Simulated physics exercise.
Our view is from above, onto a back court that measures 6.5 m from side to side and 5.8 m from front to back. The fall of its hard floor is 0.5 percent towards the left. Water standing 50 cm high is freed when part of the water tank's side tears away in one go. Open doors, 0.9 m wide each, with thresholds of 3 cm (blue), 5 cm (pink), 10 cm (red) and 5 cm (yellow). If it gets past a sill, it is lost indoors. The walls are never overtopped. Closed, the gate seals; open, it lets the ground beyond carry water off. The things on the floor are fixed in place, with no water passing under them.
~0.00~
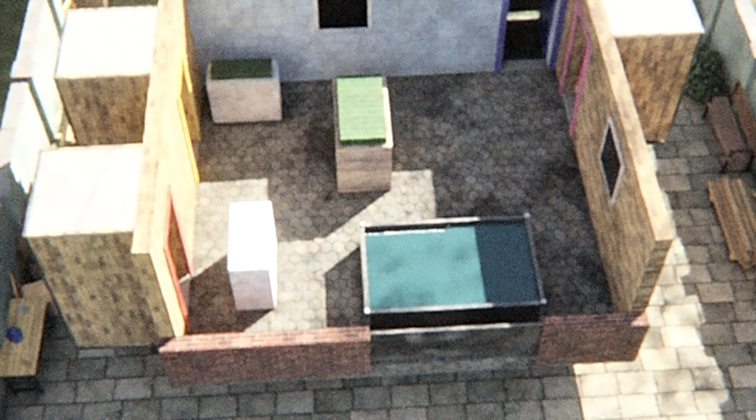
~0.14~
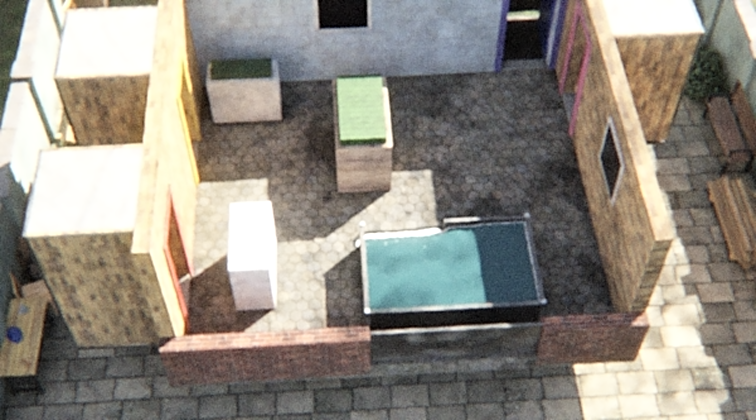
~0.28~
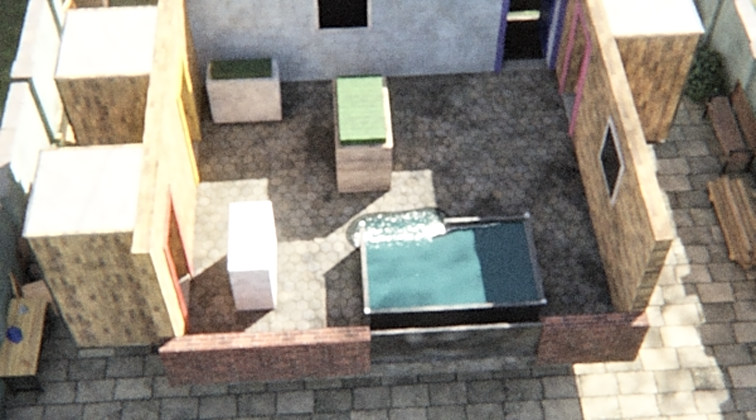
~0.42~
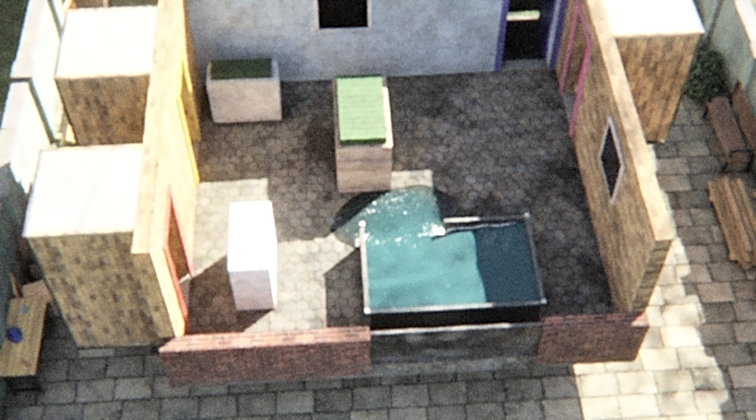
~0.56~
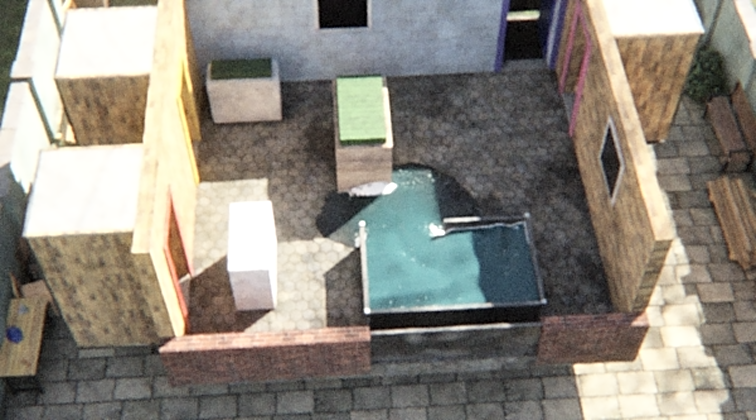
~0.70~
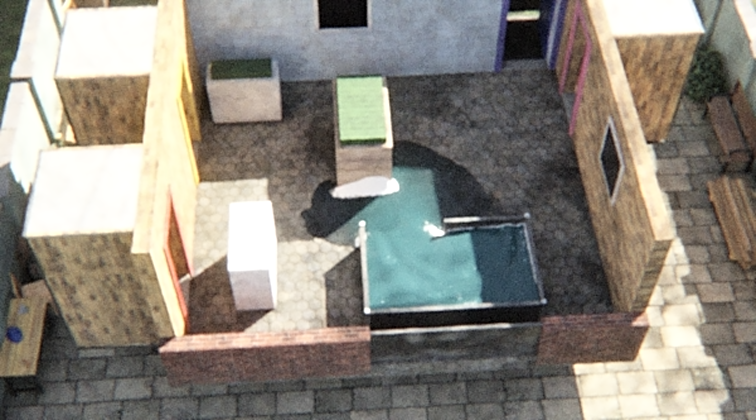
To begin with, teal water sits still in a dark-rimmed tank at the front of a paved, walled court. Part of the tank's far side gives way and water bursts out in white froth, then spreads across the paving, reaching the base of the green-topped block and fanning out to both sides.
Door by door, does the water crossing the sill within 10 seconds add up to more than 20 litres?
Blue door: The inflow ends up higher than the cap; pink door: The inflow ends up higher than the cap; red door: The inflow ends up lower than the cap; yellow door: The inflow ends up higher than the cap.
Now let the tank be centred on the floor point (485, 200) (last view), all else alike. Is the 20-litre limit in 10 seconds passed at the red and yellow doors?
Well, red ends up inside the mark and yellow ends up inside the mark.
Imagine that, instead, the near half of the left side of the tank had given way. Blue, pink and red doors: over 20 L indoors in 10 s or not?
So blue stays lower, pink stays lower, red tops it.
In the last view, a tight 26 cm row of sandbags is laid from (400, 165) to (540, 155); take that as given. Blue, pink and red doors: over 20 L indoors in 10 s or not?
So then blue is beyond it, pink is inside it and red is inside it.
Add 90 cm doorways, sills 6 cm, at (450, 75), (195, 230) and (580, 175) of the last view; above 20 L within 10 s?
Taking them in order, the first gets enough, the second enough and the third too little.
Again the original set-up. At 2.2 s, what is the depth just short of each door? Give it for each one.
In centimetres - blue: 1, pink: 0, red: 0, yellow: 10.
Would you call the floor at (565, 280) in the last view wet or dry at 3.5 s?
Untouched.
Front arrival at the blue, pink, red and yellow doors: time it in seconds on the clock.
Doors: Blue 2.2 s / pink 3.0 s / red 2.8 s / yellow 2.0 s.
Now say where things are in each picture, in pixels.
In the first frame, still water, 50 cm deep, in the water tank at (450, 265).
In the second frame, water pours out on the water tank's far side and has run 0.7 m, to (360, 239); typically 6 cm deep outside, 50 cm at the water tank's back.
In the third frame, water pours out on the water tank's far side and has run 0.9 m, to (352, 230); typically 8 cm deep outside, 50 cm at the water tank's back.
In the fourth frame, water pours out on the water tank's far side and has run 1.2 m, to (425, 189); typically 7 cm deep outside, 50 cm at the water tank's back.
In the fifth frame, the front is at (419, 168), 1.7 m from the gap on the water tank's far side; 2.7 m2 of floor is under water; 46 cm left at the back of the water tank.
In the sixth frame, water pours out on the water tank's far side and has run 2.2 m, to (409, 145); typically 5 cm deep outside, 42 cm at the water tank's back.
After 1.4 s water covers 25 % of the floor and is deepest (36 cm) near (379, 200); blue door not reached, pink door not reached, red door not reached, yellow door not reached.
After 2.2 s water covers 40 % of the floor and is deepest (31 cm) near (379, 200); blue door not reached, pink door not reached, red door not reached, yellow door 10 cm at the sill, 1 L in.
After 3.5 s water covers 65 % of the floor and is deepest (22 cm) near (379, 200); blue door 11 cm at the sill, 17 L in, pink door 11 cm at the sill, 1 L in, red door 4 cm at the sill, 0 L in, yellow door 11 cm at the sill, 36 L in.
After 6.0 s water covers 80 % of the floor and is deepest (12 cm) near (203, 94); blue door 10 cm at the sill, 95 L in, pink door 9 cm at the sill, 39 L in, red door 4 cm at the sill, 0 L in, yellow door 9 cm at the sill, 66 L in.
After 10.0 s water covers 100 % of the floor and is deepest (10 cm) near (186, 362); blue door 4 cm at the sill, 133 L in, pink door 4 cm at the sill, 49 L in, red door 5 cm at the sill, 0 L in, yellow door 6 cm at the sill, 82 L in.
